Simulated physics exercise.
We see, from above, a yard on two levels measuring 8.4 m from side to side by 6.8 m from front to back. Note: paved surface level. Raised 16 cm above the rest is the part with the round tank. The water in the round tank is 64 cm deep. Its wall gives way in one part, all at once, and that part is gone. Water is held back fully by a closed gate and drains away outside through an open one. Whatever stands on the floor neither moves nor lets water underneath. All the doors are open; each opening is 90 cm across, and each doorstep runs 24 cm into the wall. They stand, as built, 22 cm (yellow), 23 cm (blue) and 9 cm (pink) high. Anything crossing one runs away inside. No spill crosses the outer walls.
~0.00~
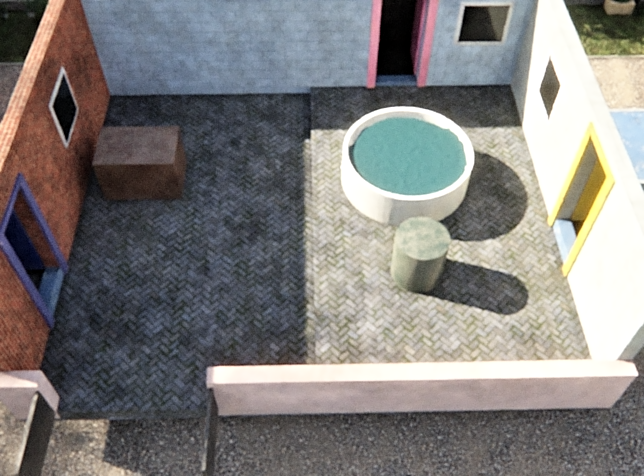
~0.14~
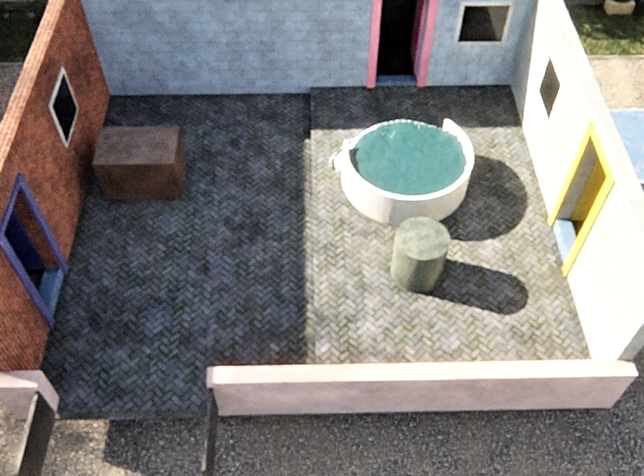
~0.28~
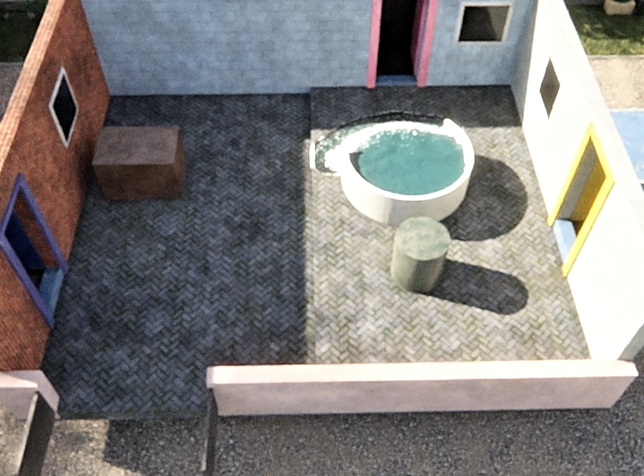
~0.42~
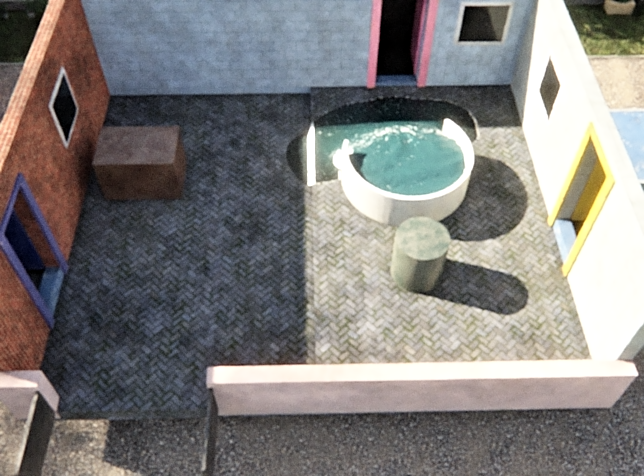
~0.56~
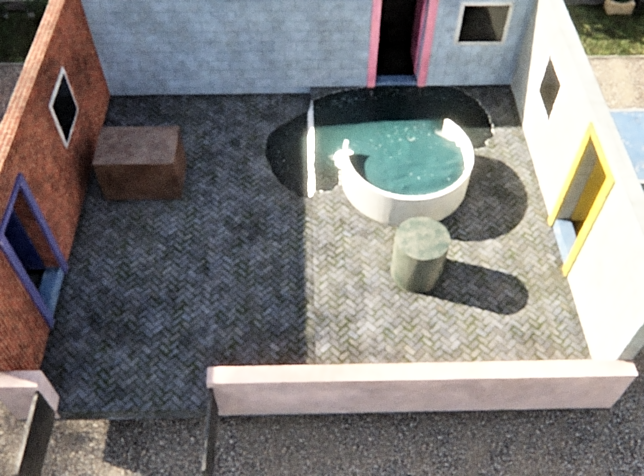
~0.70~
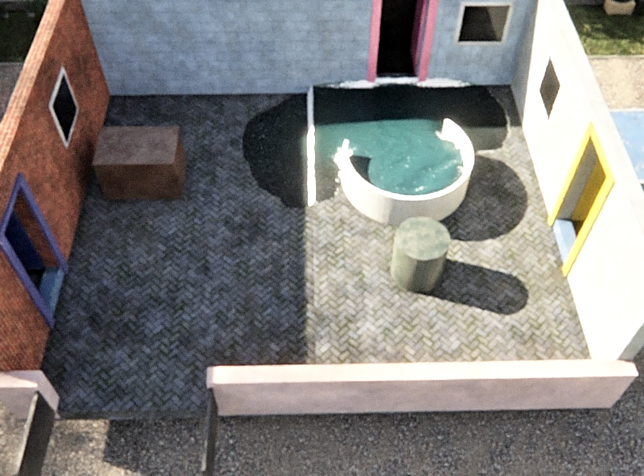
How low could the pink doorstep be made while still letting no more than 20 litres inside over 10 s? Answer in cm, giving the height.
About 29 cm.
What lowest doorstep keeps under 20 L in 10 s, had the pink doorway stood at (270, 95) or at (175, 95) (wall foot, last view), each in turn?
Minimums: About 14.5 cm and 11.5 cm.
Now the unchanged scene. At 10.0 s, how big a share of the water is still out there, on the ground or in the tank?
Roughly 82 in a hundred.
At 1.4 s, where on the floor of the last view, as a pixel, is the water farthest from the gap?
The farthest wet point sits near (179, 98) in the last view.
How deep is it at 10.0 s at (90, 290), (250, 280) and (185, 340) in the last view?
Depths of roughly 2 cm, 2 cm and 2 cm, in that order.
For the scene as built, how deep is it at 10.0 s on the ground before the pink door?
Lab note: Depth approx. 3.5 cm.
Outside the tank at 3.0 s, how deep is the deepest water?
I'd put it near 32 cm.
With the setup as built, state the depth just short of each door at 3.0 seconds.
Door by door in cm - yellow 0, blue 0, pink 19.
After 1.4 s water covers 25 % of the floor, deepest (37 cm) near (360, 90); 20 cm at the pink door, 87 litres in over its 9 cm doorstep.
After 3.0 s water covers 35 % of the floor, deepest (32 cm) near (119, 99); 19 cm at the pink door, 278 litres in over its 9 cm doorstep.
After 10.0 s water covers 90 % of the floor, deepest (9 cm) near (274, 97); 3 cm at the pink door, 311 litres in over its 9 cm doorstep.
At the pink door as built, the water arrived by 0.6 s and peaked near 32 cm at 1.8 s.
Run again over the same 10 s with other heights there, 35 litres in over 26 cm, 2 litres over 35 cm. The limit of 20 litres is kept from about 29 cm up.
